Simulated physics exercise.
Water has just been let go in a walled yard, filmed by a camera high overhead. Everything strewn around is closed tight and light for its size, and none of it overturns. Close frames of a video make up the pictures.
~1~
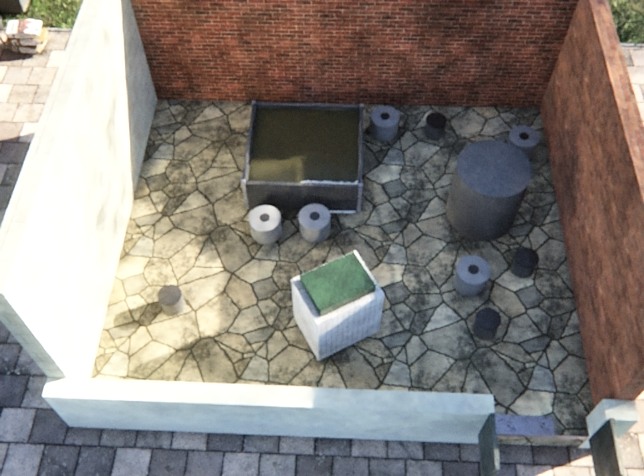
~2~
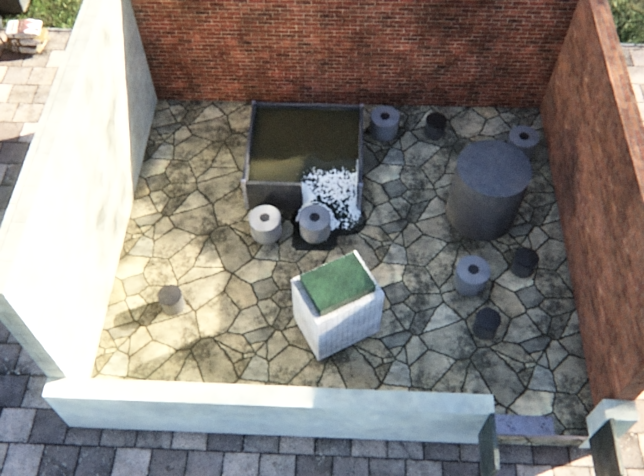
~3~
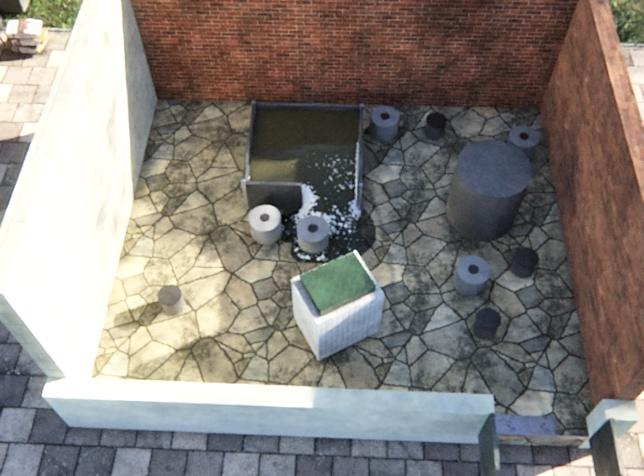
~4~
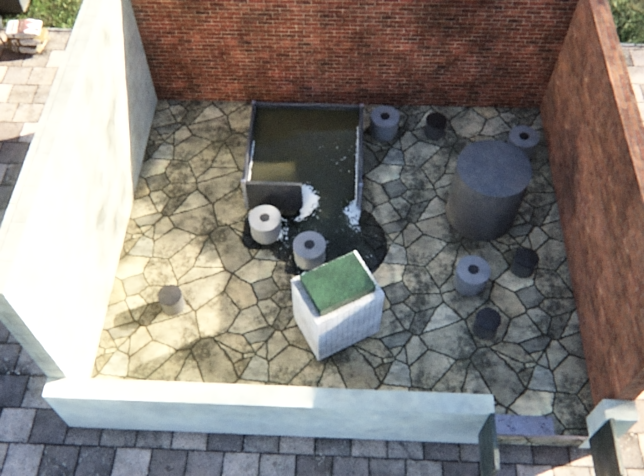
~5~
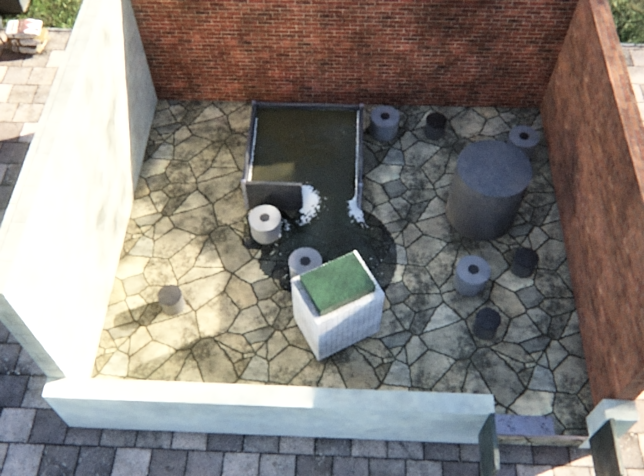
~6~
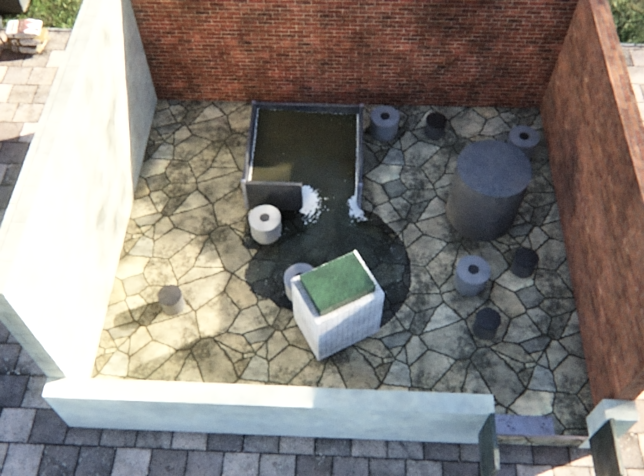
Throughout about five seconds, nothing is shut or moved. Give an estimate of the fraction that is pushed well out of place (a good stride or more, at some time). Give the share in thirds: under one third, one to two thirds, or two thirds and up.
Looks to me like under one in three get shifted a long way.
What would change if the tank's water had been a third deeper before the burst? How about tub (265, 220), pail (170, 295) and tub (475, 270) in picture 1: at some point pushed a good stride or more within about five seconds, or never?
Order as given: Not past it; displaced that much; not past it.
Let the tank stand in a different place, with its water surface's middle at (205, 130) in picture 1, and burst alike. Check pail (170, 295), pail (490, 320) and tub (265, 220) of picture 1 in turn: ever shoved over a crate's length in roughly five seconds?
Taking them in order, went past that, fell short, went past that.
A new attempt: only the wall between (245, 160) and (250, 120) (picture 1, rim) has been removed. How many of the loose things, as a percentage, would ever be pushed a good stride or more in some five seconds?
I make it 10 per cent.
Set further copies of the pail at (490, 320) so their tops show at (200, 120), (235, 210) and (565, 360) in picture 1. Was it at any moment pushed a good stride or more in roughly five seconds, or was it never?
The first sits tight, the second sits tight and the third sits tight.
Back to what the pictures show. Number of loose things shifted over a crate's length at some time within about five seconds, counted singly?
That adds up to 3.
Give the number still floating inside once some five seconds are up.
I make it 1 of them.
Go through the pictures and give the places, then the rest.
A tub at (315, 216), on the bottom; a pail is out of sight; 0 of 10 have shifted, in the first frame.
A tub at (315, 217) rests on the ground; a pail is out of sight; 0 of 10 have shifted, in the second frame.
A tub at (313, 229) rests on the ground, close to its start; a pail is out of sight; 1 of 10 have shifted, in the third frame.
A tub at (310, 245) rests on the ground, a stride from its start; a pail is out of sight; 1 of 10 have shifted, in the fourth frame.
A tub at (306, 262) rests on the ground, a stride from its start; a pail is out of sight; 1 of 10 have shifted, in the fifth frame.
A tub at (301, 278) rests on the ground, a stride from its start; a pail is out of sight; 1 of 10 have shifted, in the sixth frame.
A moment on, 1 of 10 are well off their spots; 0 afloat.
Next, 1 of 10 are well off their spots; 0 afloat.
Later, 2 of 10 are well off their spots; 1 afloat.
In the end, 3 of 10 are well off their spots, and 3 have been at some point; 1 afloat.
